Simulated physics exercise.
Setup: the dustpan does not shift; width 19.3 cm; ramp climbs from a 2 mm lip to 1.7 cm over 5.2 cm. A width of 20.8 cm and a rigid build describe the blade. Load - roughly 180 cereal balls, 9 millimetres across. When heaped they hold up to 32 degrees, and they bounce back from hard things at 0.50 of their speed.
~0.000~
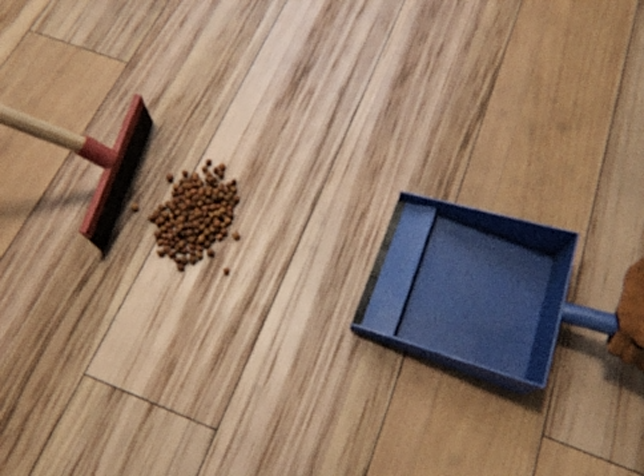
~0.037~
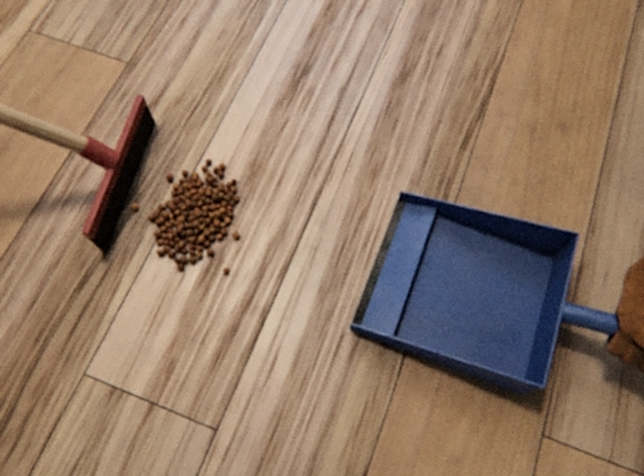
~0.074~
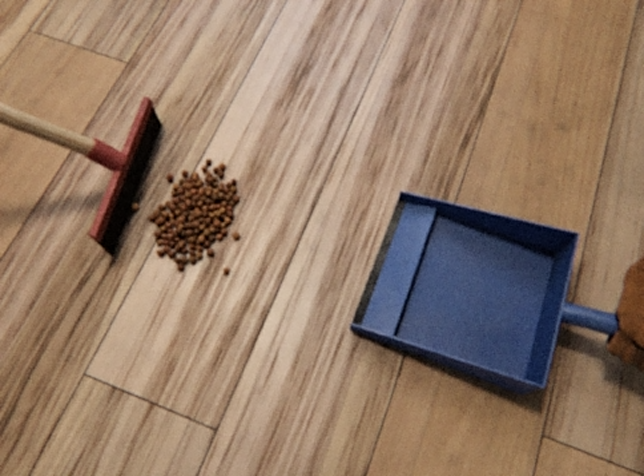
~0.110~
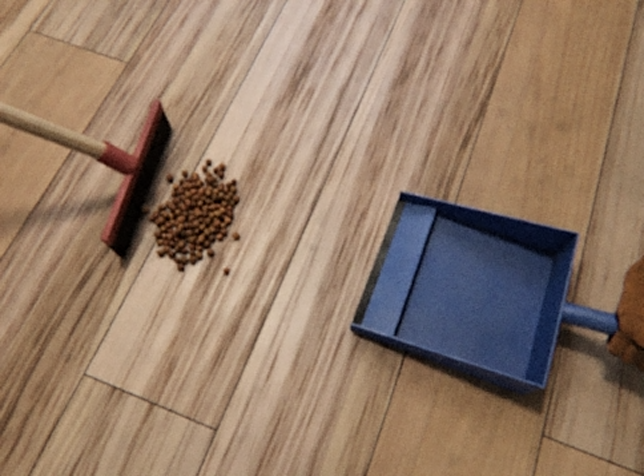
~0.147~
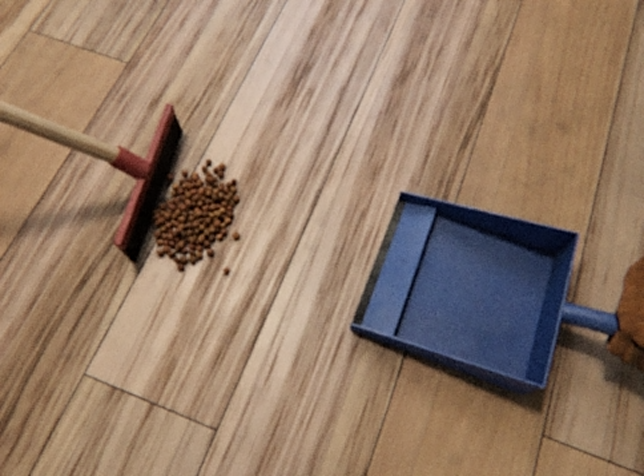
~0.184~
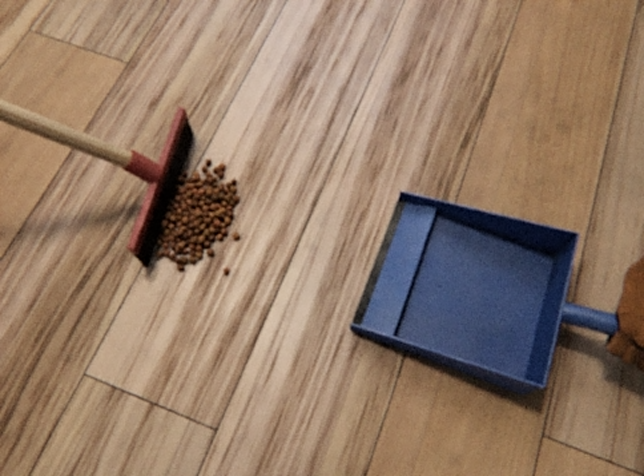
At the start, a red brush with a wooden handle rests left of a small pile of brown balls on a wood floor, while a hand at right holds a blue dustpan. The brush slides right, reaches the pile's left edge and nudges the nearest balls, while the dustpan stays still.
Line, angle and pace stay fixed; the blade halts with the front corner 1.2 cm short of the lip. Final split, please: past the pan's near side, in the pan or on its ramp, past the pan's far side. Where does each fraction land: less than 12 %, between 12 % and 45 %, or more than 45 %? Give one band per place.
Past the pan's near side, less than 12 %; in the pan or on its ramp, between 12 % and 45 %; past the pan's far side, less than 12 %.
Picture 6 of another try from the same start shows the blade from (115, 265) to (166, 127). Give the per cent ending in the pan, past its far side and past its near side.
Pan 0 % / far 0 % / near 30 %.
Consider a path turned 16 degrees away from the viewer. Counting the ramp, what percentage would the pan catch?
That would give about 30 percent.
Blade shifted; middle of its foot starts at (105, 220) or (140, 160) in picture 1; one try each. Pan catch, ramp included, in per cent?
Around 20 percent, then around 30 percent.
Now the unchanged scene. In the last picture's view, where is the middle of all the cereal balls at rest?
Near (370, 265).
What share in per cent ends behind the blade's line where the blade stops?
My guess is close to 5 per cent.
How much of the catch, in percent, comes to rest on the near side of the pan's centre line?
Close to 80 %.
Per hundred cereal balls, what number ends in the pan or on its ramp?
30 %.
Then, at 0.45 s, middle of the blade 17 cm from the lip; 0 % over the lip, far side 0 %, near side 5 %.
Then, at 0.63 s, middle of the blade 8 cm from the lip; 0 % over the lip, far side 0 %, near side 10 %.
Then, at 0.93 s, middle of the blade 3 cm from the lip; 30 % over the lip, far side 5 %, near side 10 %.
By 1.3 s all is still; near side 10 %, pan 30 %, far side 5 %, in front of the lip or behind the blade 55 %.
